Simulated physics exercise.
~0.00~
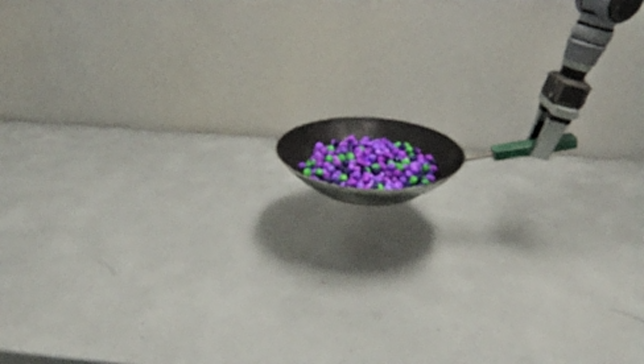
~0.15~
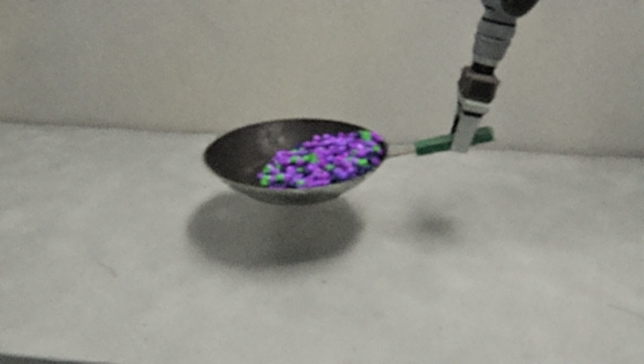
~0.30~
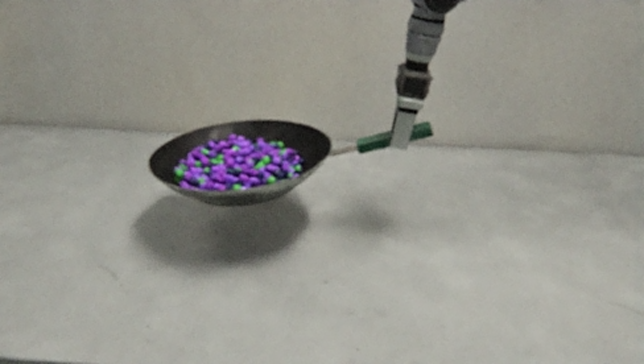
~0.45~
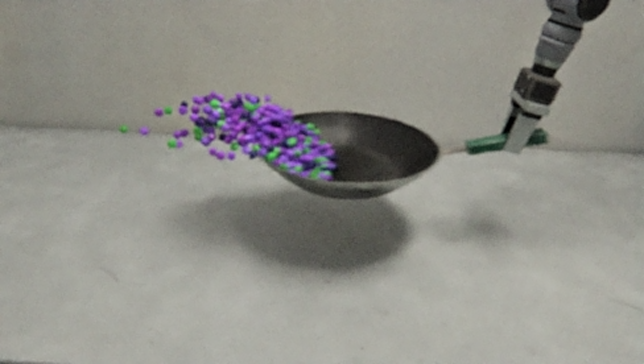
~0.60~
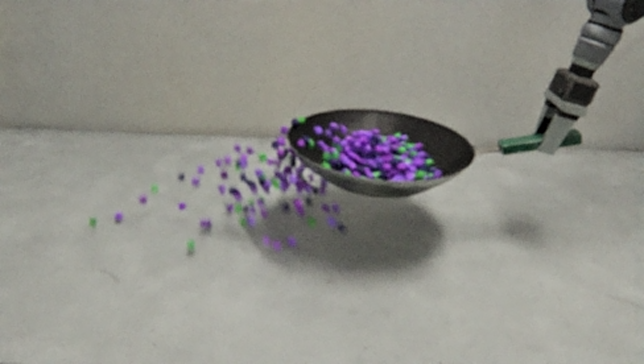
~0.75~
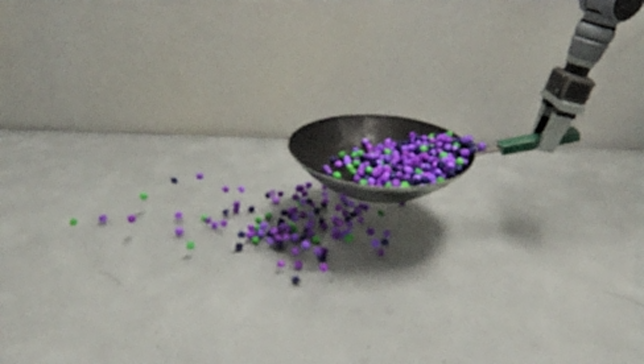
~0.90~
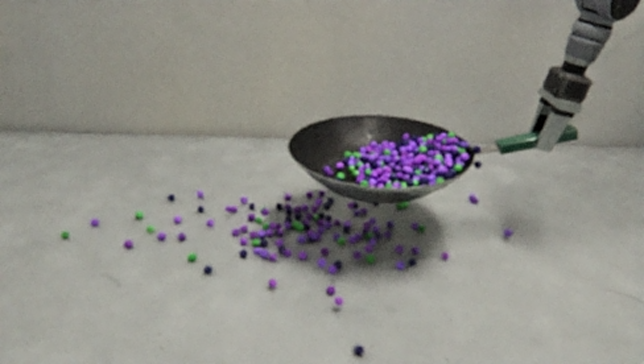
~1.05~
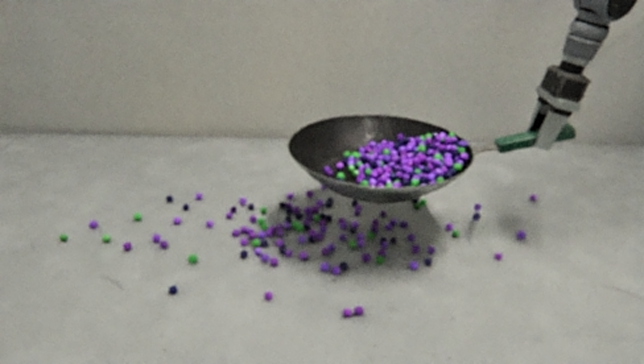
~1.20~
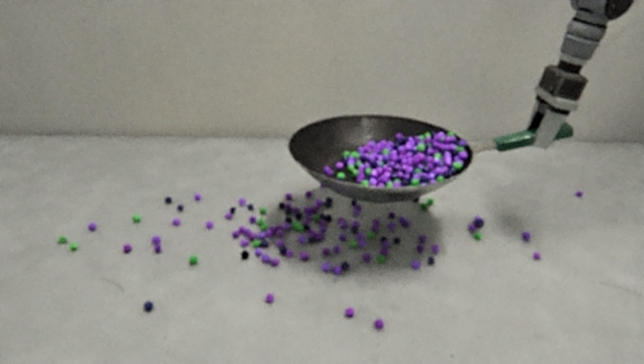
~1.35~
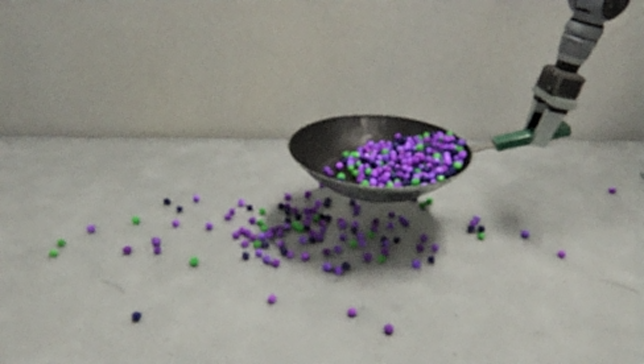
On a pale grey tabletop before a plain light wall, seen from the side and slightly above, a robot arm at the right grips the green handle of a dark frying pan held above the surface. The pan holds a heap of small round sweets, mostly purple with some green. The arm carries the pan left, then swings it back right, and a stream of sweets flies over the left rim. They drop and scatter across the table, a few rolling outward. Finally the pan hangs still at the right, most sweets still inside and many strewn below.
